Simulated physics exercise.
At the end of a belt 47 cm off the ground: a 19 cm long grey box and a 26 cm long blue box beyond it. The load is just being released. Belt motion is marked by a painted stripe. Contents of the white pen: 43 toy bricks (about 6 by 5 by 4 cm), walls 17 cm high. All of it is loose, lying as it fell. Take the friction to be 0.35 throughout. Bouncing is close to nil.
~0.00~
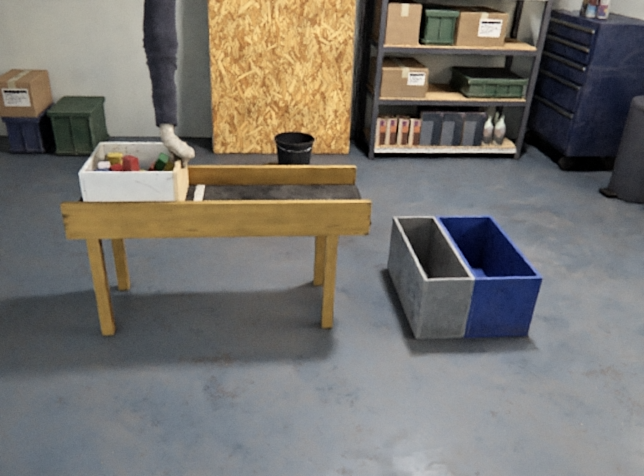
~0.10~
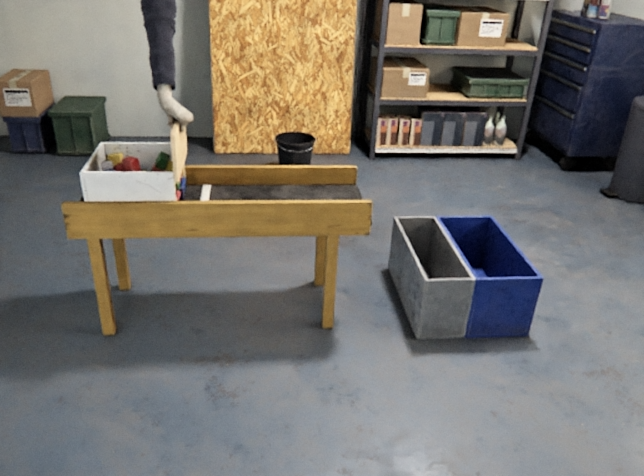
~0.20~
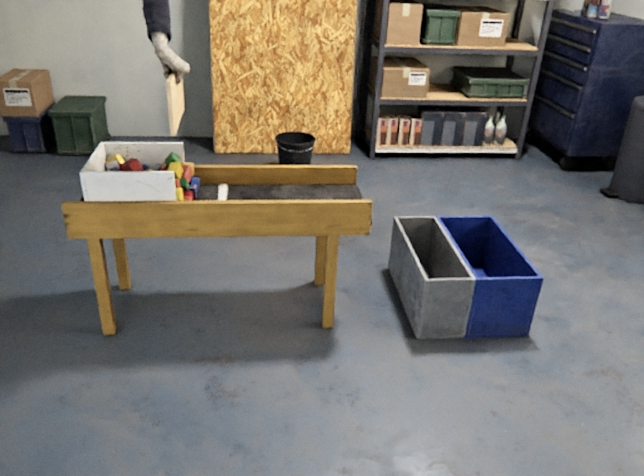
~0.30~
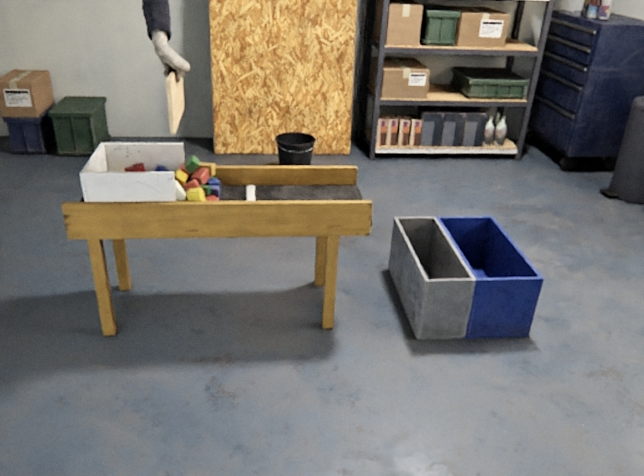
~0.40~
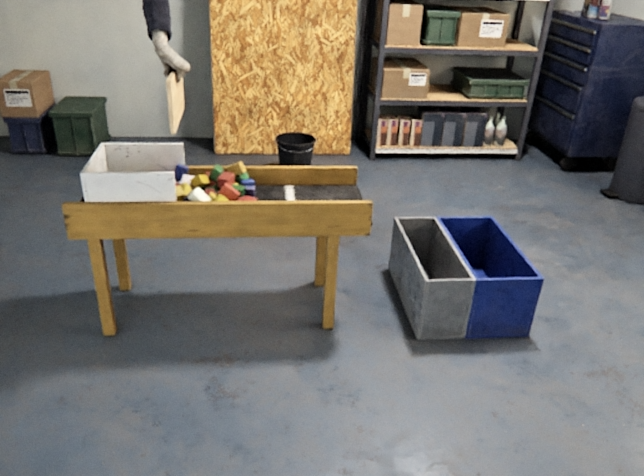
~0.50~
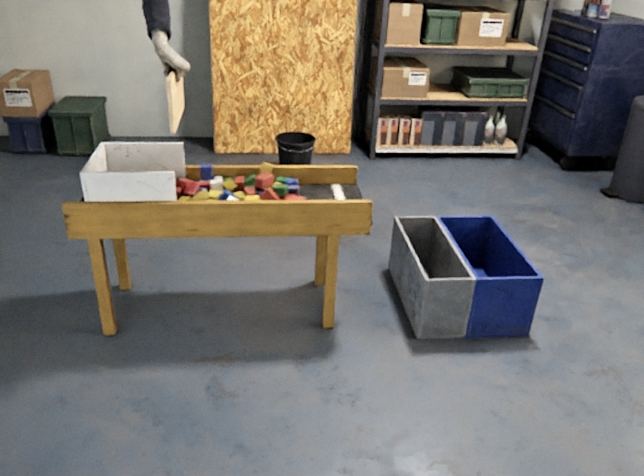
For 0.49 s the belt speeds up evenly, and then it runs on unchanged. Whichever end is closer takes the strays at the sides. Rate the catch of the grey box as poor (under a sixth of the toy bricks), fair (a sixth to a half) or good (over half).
The catch is poor.
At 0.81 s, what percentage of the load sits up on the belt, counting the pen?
Close to 45 per cent, I'd say.
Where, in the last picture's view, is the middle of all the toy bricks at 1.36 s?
The middle lies near (491, 286).
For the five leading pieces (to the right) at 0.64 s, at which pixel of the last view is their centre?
At about (367, 198).
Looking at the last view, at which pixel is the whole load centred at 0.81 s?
(380, 196).
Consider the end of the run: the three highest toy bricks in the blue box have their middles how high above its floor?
17 cm or so.
After 0.64 s, 3 still in the white pen, 38 on the belt and 2 in the air.
After 0.81 s, 19 on the belt and 24 in the air.
After 1.05 s, 30 in the blue box, 2 on the belt and 11 in the air.
When it is over (at 1.36 s), 43 in the blue box. Asked share, 0 of 43, 0 per cent.
